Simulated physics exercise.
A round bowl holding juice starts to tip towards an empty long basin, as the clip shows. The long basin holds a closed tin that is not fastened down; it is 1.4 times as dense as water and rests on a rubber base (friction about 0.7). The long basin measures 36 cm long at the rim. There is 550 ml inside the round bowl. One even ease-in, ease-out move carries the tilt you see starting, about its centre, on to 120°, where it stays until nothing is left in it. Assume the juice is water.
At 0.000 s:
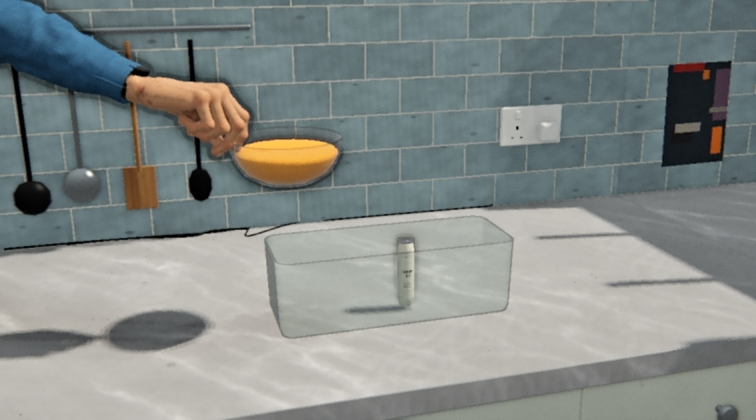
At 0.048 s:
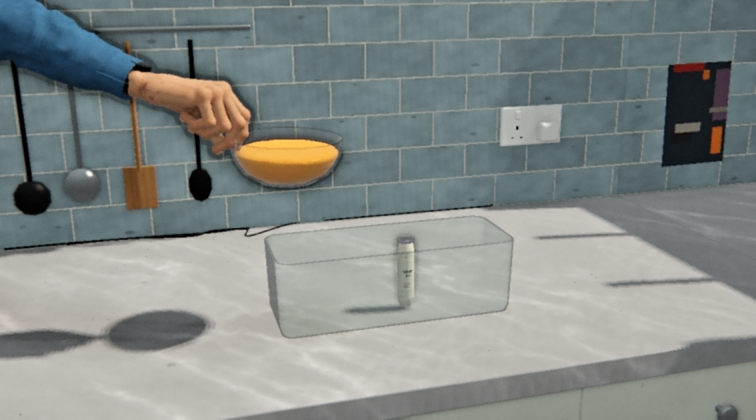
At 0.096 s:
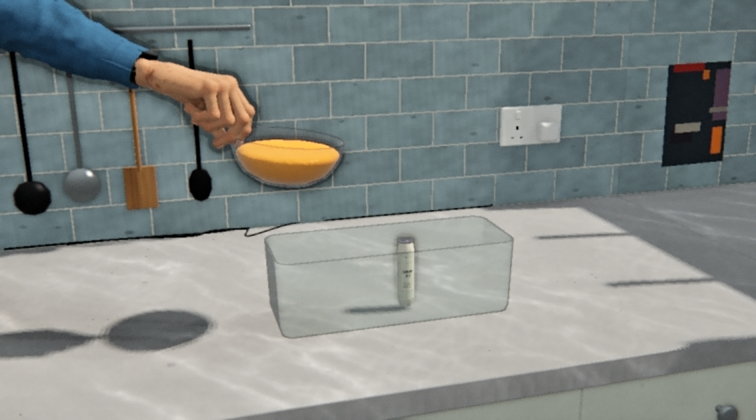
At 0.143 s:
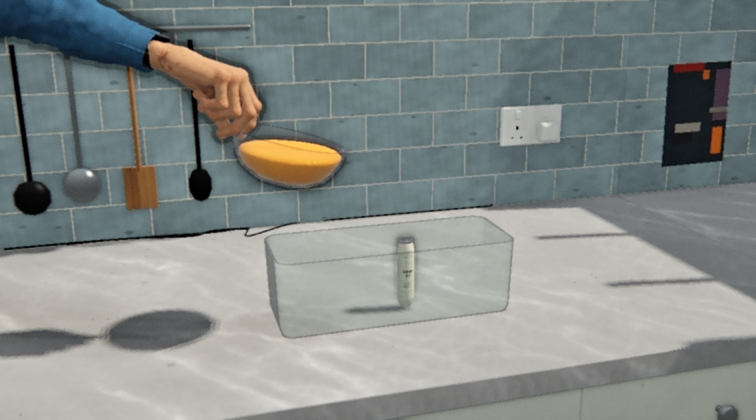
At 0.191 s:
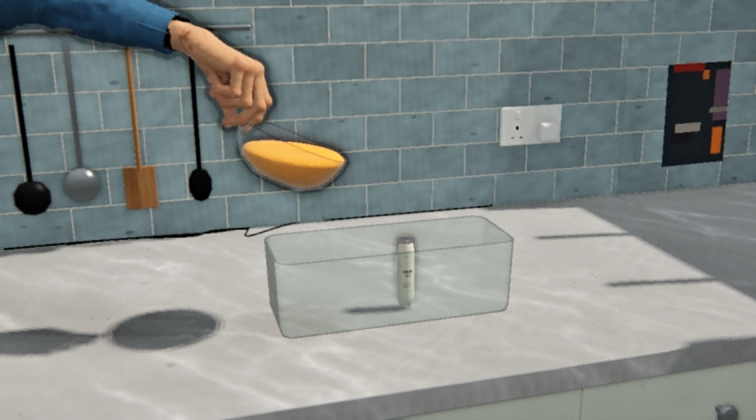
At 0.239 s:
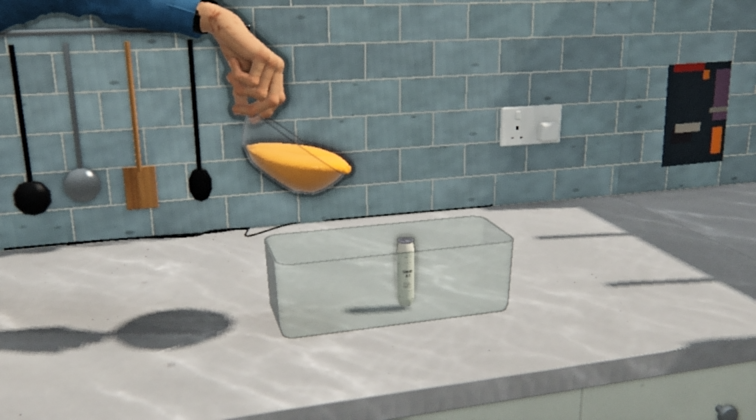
In this clip, a blue-sleeved arm holds a clear bowl of orange juice above a long transparent basin with a small pale container inside, then steadily tilts the bowl rightward until the juice reaches its right rim.
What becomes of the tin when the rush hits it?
It is not overturned.
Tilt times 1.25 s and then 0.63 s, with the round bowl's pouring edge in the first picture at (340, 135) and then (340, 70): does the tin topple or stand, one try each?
In the first try it remains standing; in the second it comes down.
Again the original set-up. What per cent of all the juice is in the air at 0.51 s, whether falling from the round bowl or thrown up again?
Some 16 per cent, I reckon.
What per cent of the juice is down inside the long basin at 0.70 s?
Some 98 percent.
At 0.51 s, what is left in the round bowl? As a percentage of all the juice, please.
Around 1 percent.
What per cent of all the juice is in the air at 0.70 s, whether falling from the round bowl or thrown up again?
Around 3 per cent of the liquid is in flight.
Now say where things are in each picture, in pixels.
In the first frame, it leans 0°; its right rim is at (341, 135); the juice meets the walls at (233, 153) and (336, 146); the long basin's rim runs from (270, 251) to (498, 229); the tin's top is at (406, 243).
In the second frame, it leans 2°; its right rim is at (341, 137); the juice meets the walls at (234, 152) and (336, 147).
In the third frame, it leans 7°; its right rim is at (343, 142); the juice meets the walls at (235, 150) and (337, 149).
In the fourth frame, it leans 15°; its right rim is at (344, 150); the juice meets the walls at (238, 148) and (339, 152).
In the fifth frame, it leans 25°; its right rim is at (344, 160); the juice meets the walls at (241, 148) and (342, 155).
In the sixth frame, it leans 38°; its right rim is at (341, 172); the juice meets the walls at (247, 149) and (330, 157); 6 per cent is over the edge.
Then, 0.51 s in, the tilt is 109° and 1 per cent is still to pour; the tin stands where it began.
Then, 0.70 s in, the tilt is 120° and 0 per cent is still to pour; the tin stands where it began.
Then, 0.91 s in, the tilt is 120° and 0 per cent is still to pour; the tin stands where it began.
Then, 1.13 s in, the tilt is 120° and 0 per cent is still to pour; the tin stands where it began.
Finally, the tin stands where it began.
